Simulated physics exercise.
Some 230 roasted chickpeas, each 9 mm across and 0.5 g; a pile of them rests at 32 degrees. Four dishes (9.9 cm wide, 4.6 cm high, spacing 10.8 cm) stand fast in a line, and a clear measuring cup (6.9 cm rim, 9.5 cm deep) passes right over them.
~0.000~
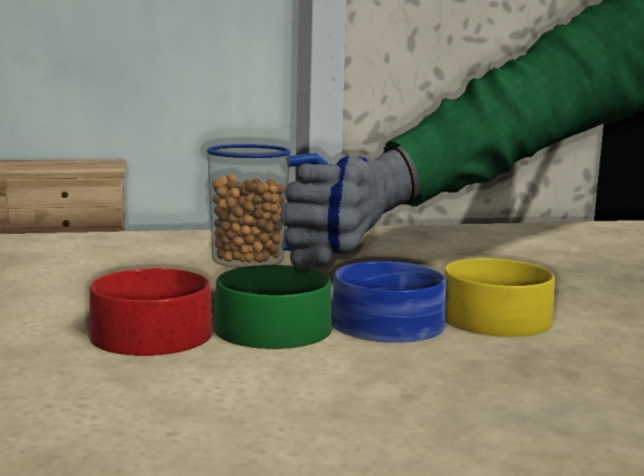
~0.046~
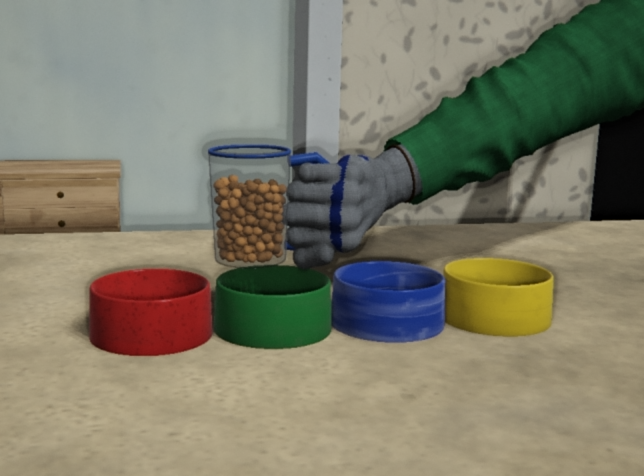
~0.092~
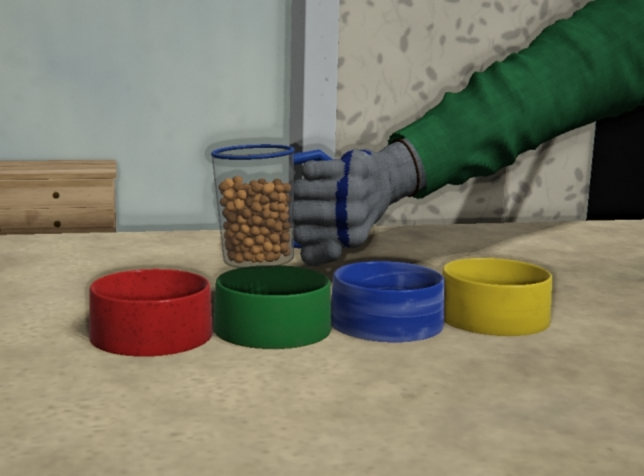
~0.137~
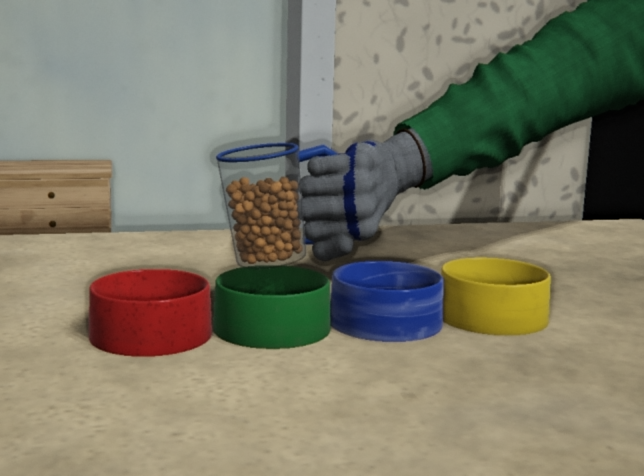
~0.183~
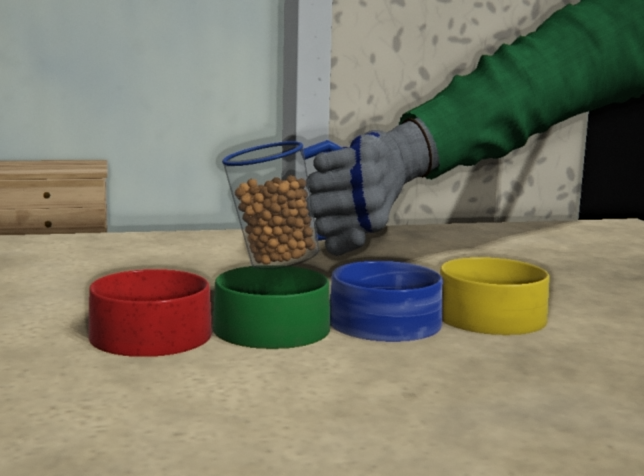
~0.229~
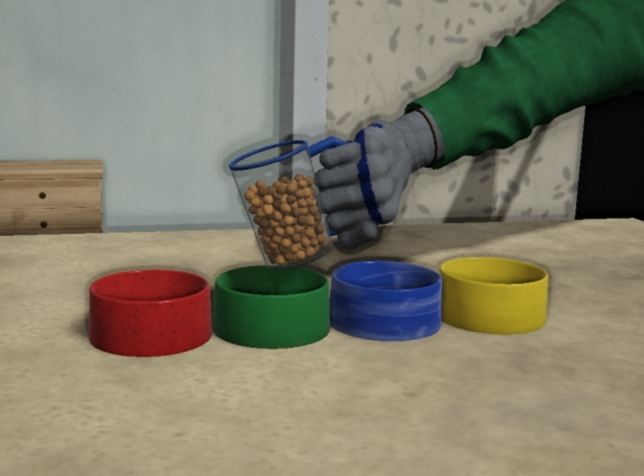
A gloved hand moves a clear cup of roasted chickpeas slightly right above four dishes, tilting it leftward.
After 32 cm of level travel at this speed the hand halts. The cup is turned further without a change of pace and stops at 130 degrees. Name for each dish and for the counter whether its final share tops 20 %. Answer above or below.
Red below, blue above, green below, yellow above, counter below.
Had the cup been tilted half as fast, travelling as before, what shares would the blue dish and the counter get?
Then: Blue 0, counter 10.
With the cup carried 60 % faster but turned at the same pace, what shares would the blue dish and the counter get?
Blue 0, counter 30.
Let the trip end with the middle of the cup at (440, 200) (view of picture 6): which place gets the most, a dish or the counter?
Most goes to: Blue.
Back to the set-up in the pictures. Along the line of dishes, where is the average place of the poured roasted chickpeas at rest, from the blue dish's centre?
Some 7 cm to the right.
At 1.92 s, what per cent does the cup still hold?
About 0 per cent.
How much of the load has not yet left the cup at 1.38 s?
About 15 per cent.
Then, at 0.92 s, tilt 92 degrees; cup holds 100 %.
After 1.38 s, tilt 130 degrees; cup holds 15 %, blue 30 %, yellow 45 %.
After 1.92 s, tilt 130 degrees; cup holds 0 %, blue 30 %, yellow 60 %.
In the end, at 2.2 s, red 0 %, blue 30 %, green 0 %, yellow 60 %, counter 10 %.
